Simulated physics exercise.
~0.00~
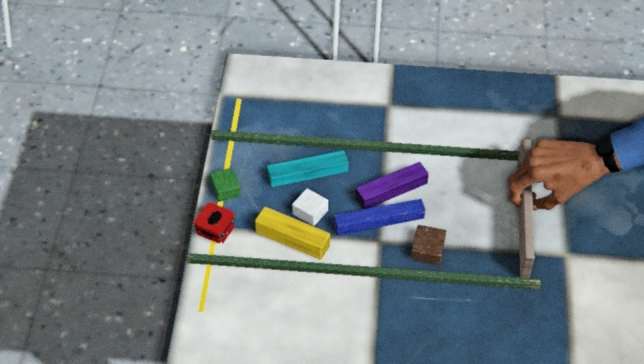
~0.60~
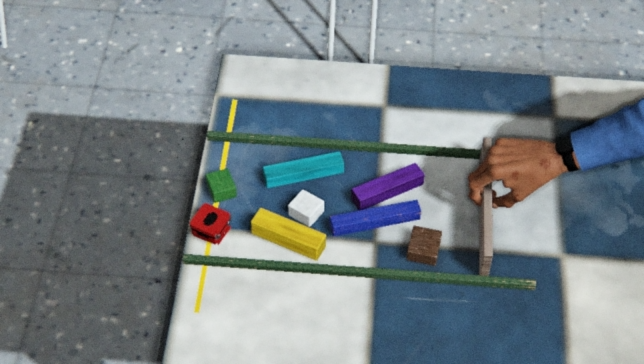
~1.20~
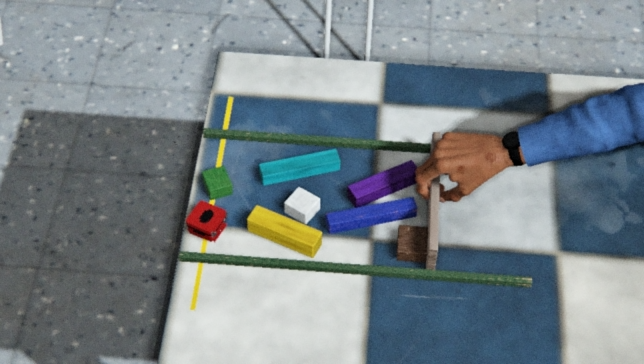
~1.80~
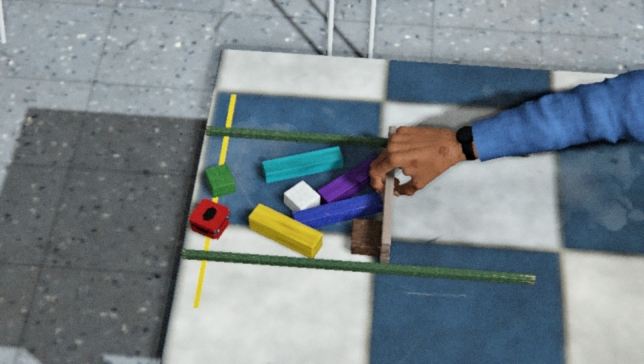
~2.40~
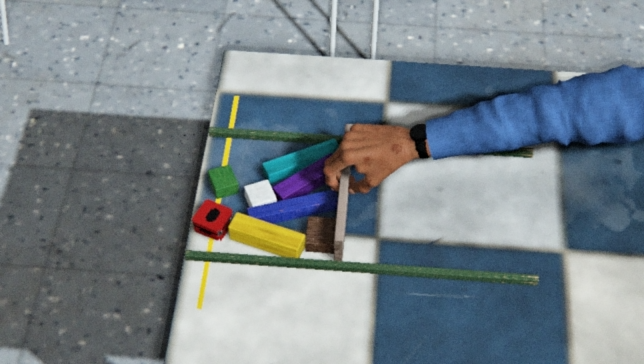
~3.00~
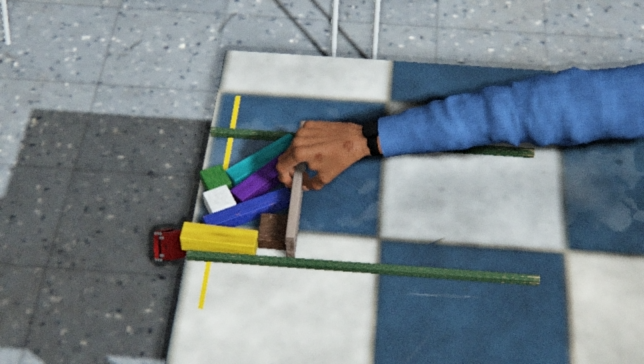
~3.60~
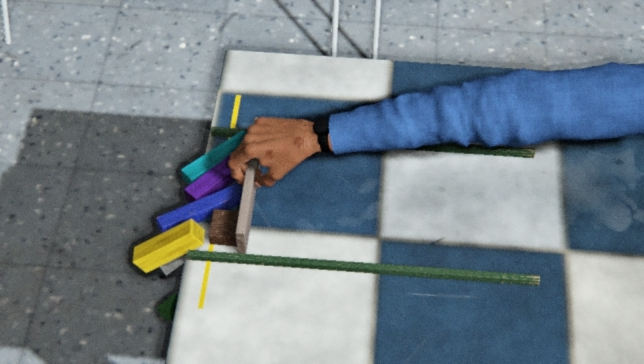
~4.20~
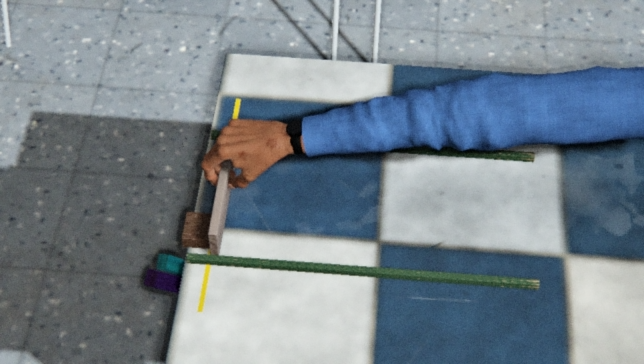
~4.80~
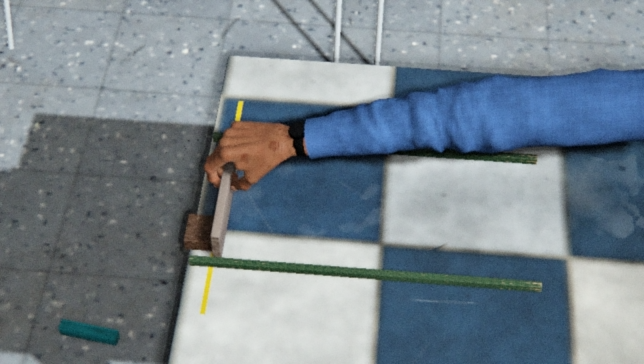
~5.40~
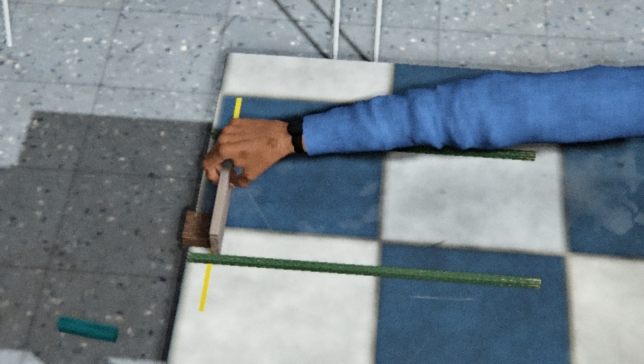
On a blue and white checkered tabletop above a speckled grey floor, a hand in a blue sleeve holds an upright board between two green rods, with colourful sticks and blocks lying to its left. The hand slides the board left, first catching the brown block, then bunching the blue, purple, yellow and other pieces together. The red piece tips over the left edge, and the rest of the cluster follows past the yellow tape. The board stops near the tape, leaving only the brown block perched at the edge, while a turquoise stick lies on the floor below.
